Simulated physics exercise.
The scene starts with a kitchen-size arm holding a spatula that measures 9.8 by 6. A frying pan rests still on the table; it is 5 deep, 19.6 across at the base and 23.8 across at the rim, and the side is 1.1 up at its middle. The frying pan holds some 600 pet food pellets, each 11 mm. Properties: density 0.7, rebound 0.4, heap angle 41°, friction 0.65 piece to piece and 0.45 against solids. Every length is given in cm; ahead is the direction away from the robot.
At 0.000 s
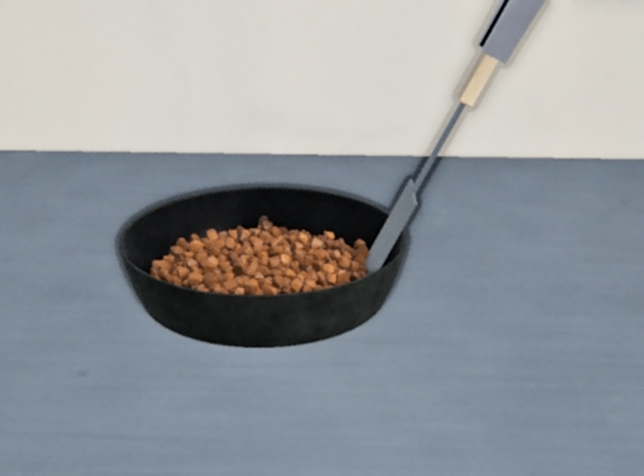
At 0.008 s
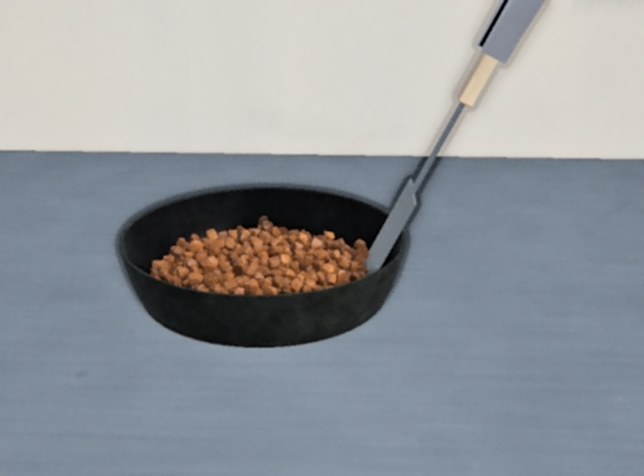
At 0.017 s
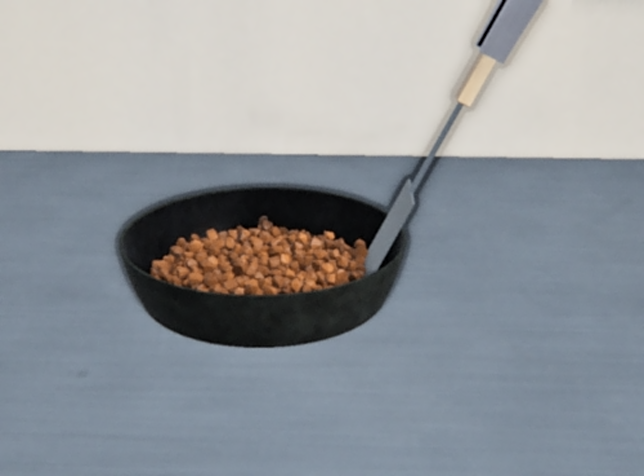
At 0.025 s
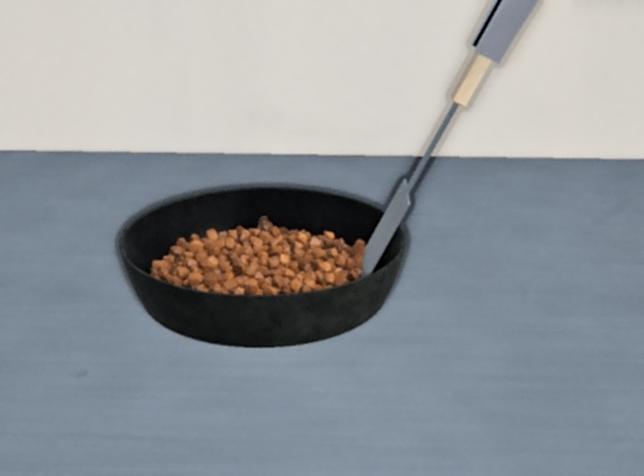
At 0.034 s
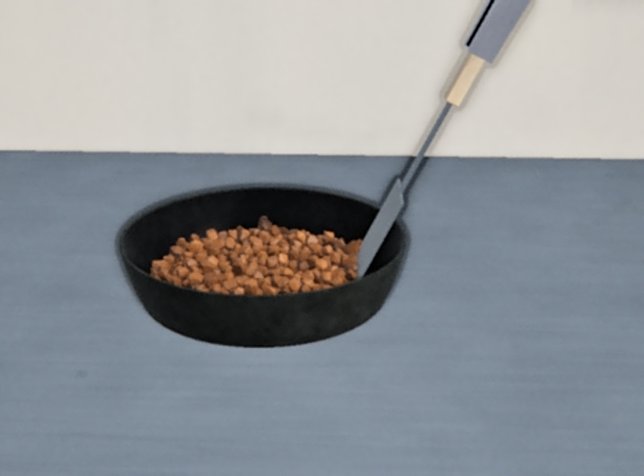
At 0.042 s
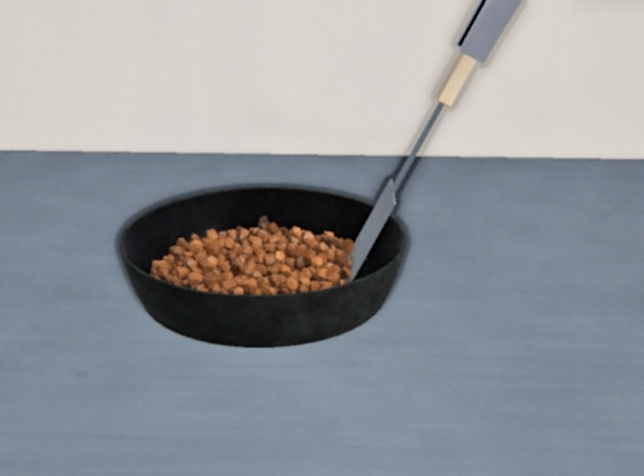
To begin with, a spatula held by a robot arm rests at a slant inside the right edge of a black frying pan heaped with brown pellets on a blue-grey table. The spatula then slides slightly left, keeping its slant, while the pan stays still and the heap barely changes.
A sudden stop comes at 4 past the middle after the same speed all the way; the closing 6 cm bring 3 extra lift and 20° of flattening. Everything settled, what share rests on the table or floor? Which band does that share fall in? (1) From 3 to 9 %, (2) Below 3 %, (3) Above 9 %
Below 3 % (2).
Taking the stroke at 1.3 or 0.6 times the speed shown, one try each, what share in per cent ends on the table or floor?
About 5 and 0 per cent.
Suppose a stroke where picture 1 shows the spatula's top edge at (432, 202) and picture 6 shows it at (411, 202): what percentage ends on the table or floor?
Roughly 0 percent ends up there.
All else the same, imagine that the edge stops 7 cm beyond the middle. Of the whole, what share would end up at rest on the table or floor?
Changed stop: Approx. 5 %.
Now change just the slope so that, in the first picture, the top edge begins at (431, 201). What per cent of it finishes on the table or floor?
Some 0 per cent.
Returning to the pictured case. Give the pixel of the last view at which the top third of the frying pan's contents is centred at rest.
(184, 259).
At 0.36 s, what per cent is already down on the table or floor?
0 %.
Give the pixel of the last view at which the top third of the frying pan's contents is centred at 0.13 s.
About pixel (241, 253).
After 0.09 s, sloping 64°, highest piece 6 above the table; 599 in the frying pan.
After 0.13 s, sloping 55°, highest piece 7 above the table; 599 in the frying pan.
After 0.36 s, sloping 44°, highest piece 6 above the table; 598 in the frying pan, 1 on the table or floor.
After 1.41 s, sloping 44°, highest piece 6 above the table; 598 in the frying pan, 1 on the table or floor.
At rest, 598 in the frying pan, 1 on the table or floor. That is 0 % on the table or floor.
